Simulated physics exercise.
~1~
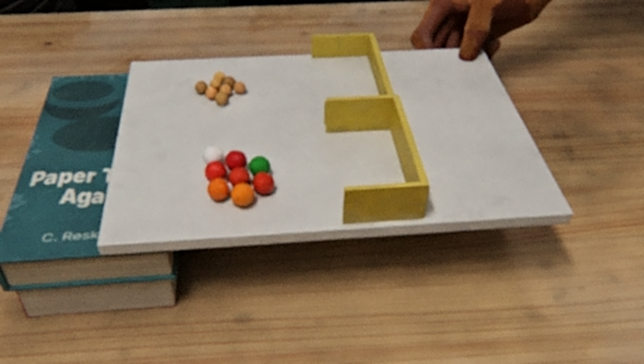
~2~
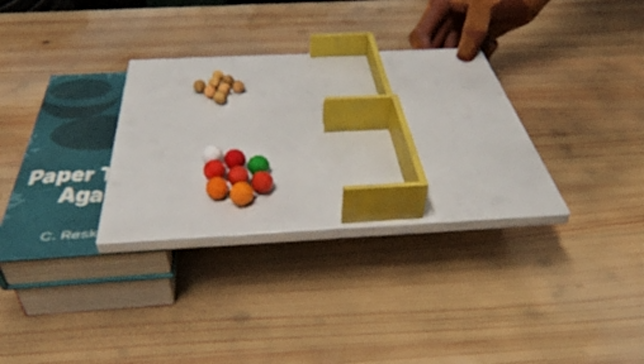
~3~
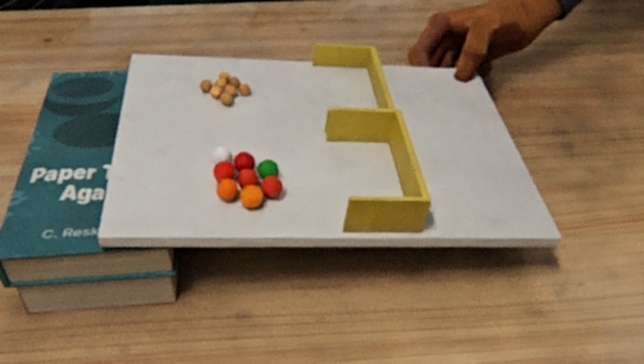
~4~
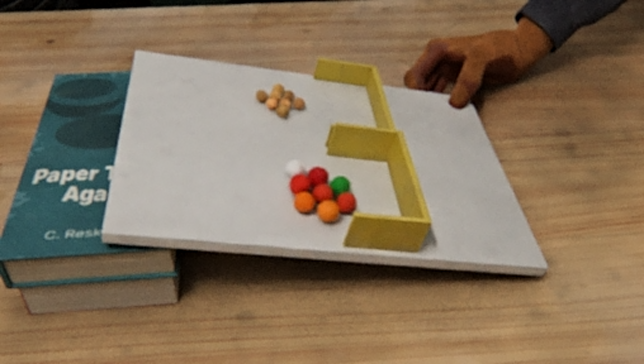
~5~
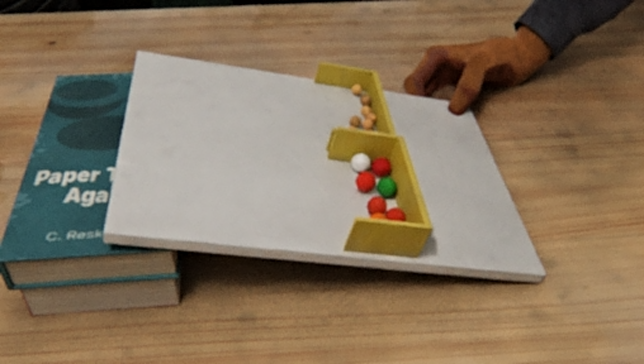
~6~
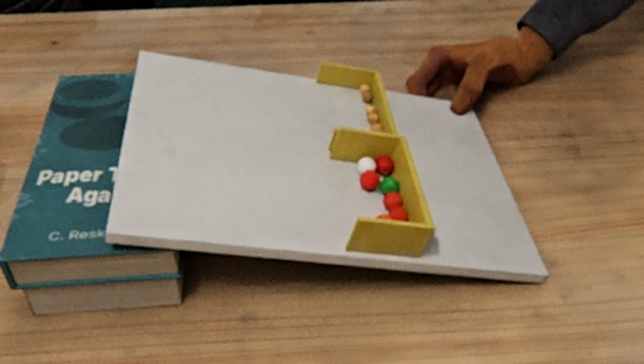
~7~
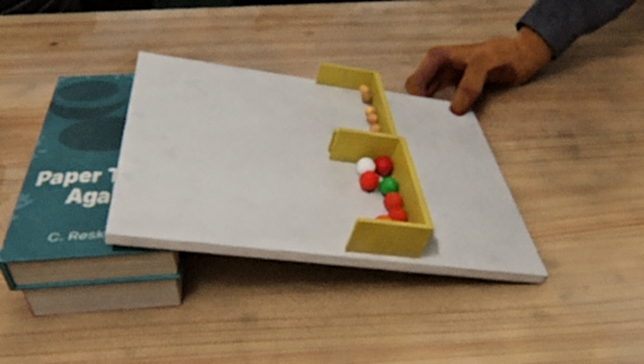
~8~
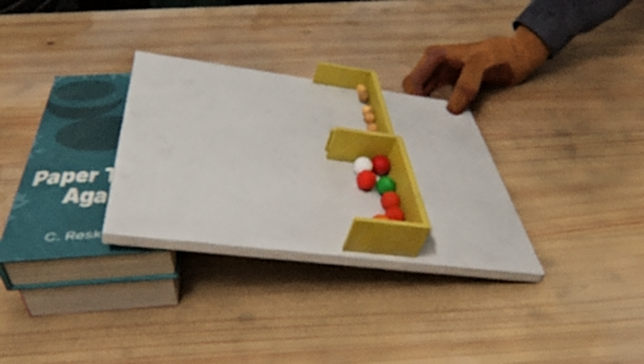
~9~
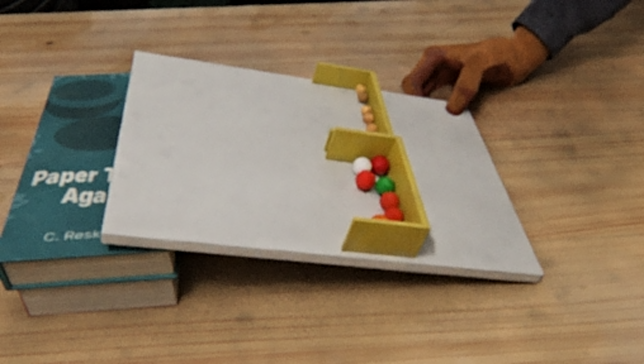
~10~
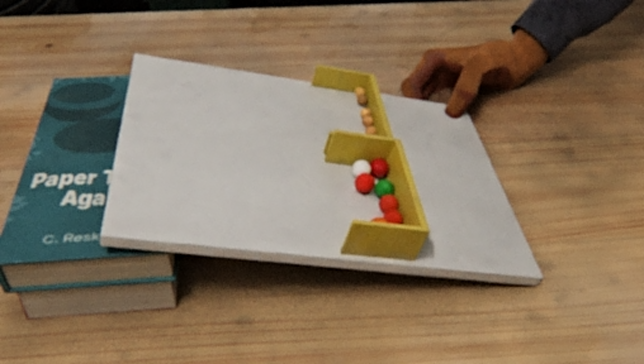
Colorful balls and smaller tan ones rolled right across a white board as a hand lowered its right end, the other end propped on books. Both groups ran into the yellow barriers and stayed there, with the board left sloping.
